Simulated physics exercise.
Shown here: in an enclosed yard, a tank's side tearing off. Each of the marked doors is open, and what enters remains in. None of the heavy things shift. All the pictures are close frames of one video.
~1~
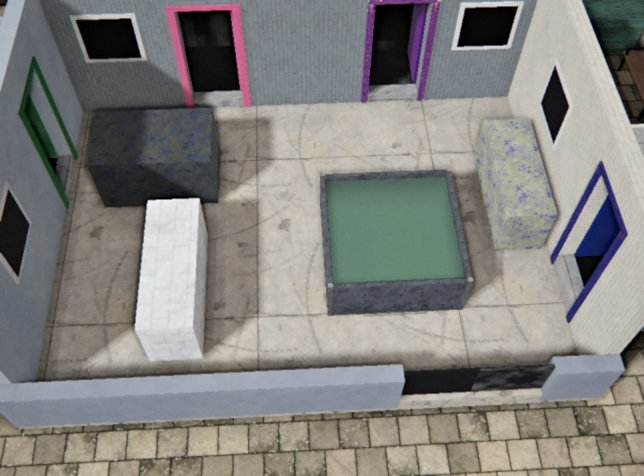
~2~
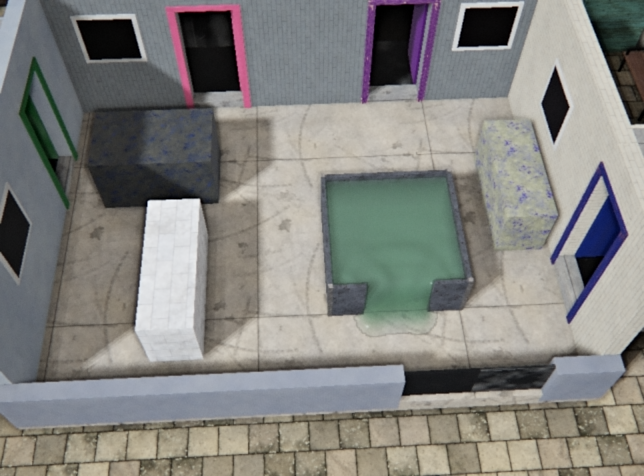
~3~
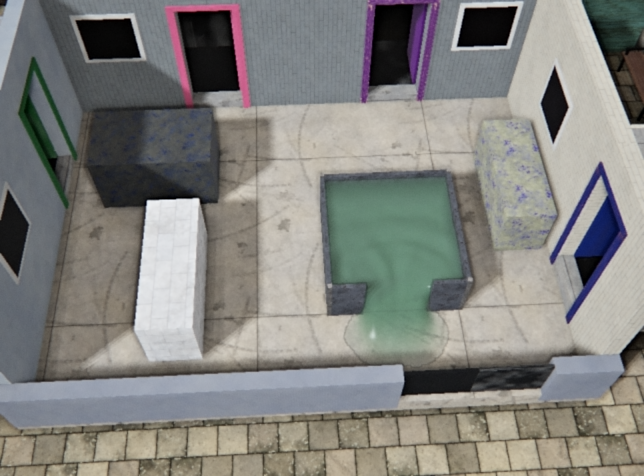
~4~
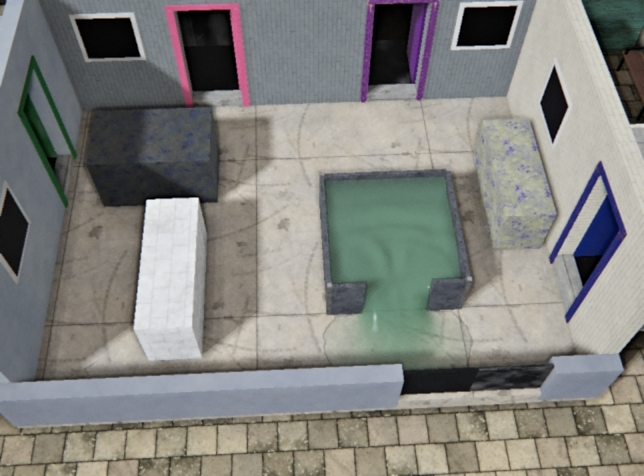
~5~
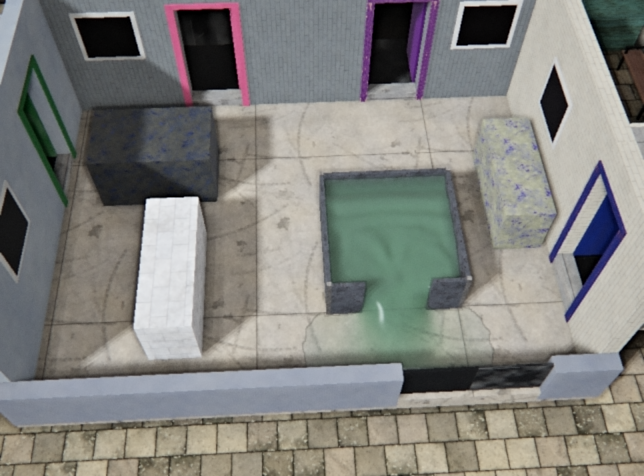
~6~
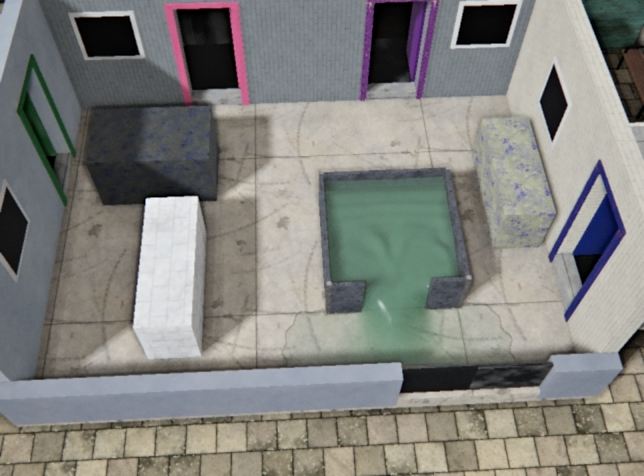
In a walled yard with coloured doorways, green water sat still in a square open tank until part of its front side gave way, and the water poured out through the gap across the pale floor.
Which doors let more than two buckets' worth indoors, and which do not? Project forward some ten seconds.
In the end the purple door ends up within two buckets; the pink door ends up within two buckets; the green door ends up within two buckets; the blue door ends up within two buckets.
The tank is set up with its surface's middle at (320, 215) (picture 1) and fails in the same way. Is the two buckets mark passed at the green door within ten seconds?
Green: Undershoots.
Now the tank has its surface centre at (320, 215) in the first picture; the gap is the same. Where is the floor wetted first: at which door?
It's the blue door.
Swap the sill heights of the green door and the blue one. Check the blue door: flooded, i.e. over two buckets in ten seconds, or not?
As I read it, the blue door exceeds it.
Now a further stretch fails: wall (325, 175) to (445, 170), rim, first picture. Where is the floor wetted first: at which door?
That's the door marked purple.
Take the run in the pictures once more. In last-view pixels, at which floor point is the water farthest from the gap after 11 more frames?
I'd say at around (31, 401).
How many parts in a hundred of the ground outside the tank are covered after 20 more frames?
About 55 percent.
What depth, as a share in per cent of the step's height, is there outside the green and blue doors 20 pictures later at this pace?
The first comes to about 0 percent, the second to about 60 percent.
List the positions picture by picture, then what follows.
In the first picture, still water in the open tank at (392, 228).
In the second picture, water pours out at (397, 300) and has run to (362, 325).
In the third picture, water pours out at (396, 302) and has run to (378, 362).
In the fourth picture, the front is at a hidden place, out from the gap at (395, 301).
In the fifth picture, water pours out at (395, 300) and has run to a hidden place.
In the sixth picture, water pours out at (395, 300) and has run to a hidden place.
A moment on, water covers 15 % of the floor; the purple door not reached, the pink door not reached, the green door not reached, the blue door not reached.
Next, water covers 30 % of the floor; the purple door not reached, the pink door not reached, the green door not reached, the blue door wet at the sill, nothing in.
Then, water covers 55 % of the floor; the purple door not reached, the pink door not reached, the green door not reached, the blue door wet at the sill, nothing in.
Later, water covers 90 % of the floor; the purple door wet at the sill, nothing in, the pink door wet at the sill, nothing in, the green door wet at the sill, nothing in, the blue door wet at the sill, nothing in.
In the end, water covers 100 % of the floor; the purple door wet at the sill, nothing in, the pink door wet at the sill, nothing in, the green door wet at the sill, nothing in, the blue door wet at the sill, nothing in.
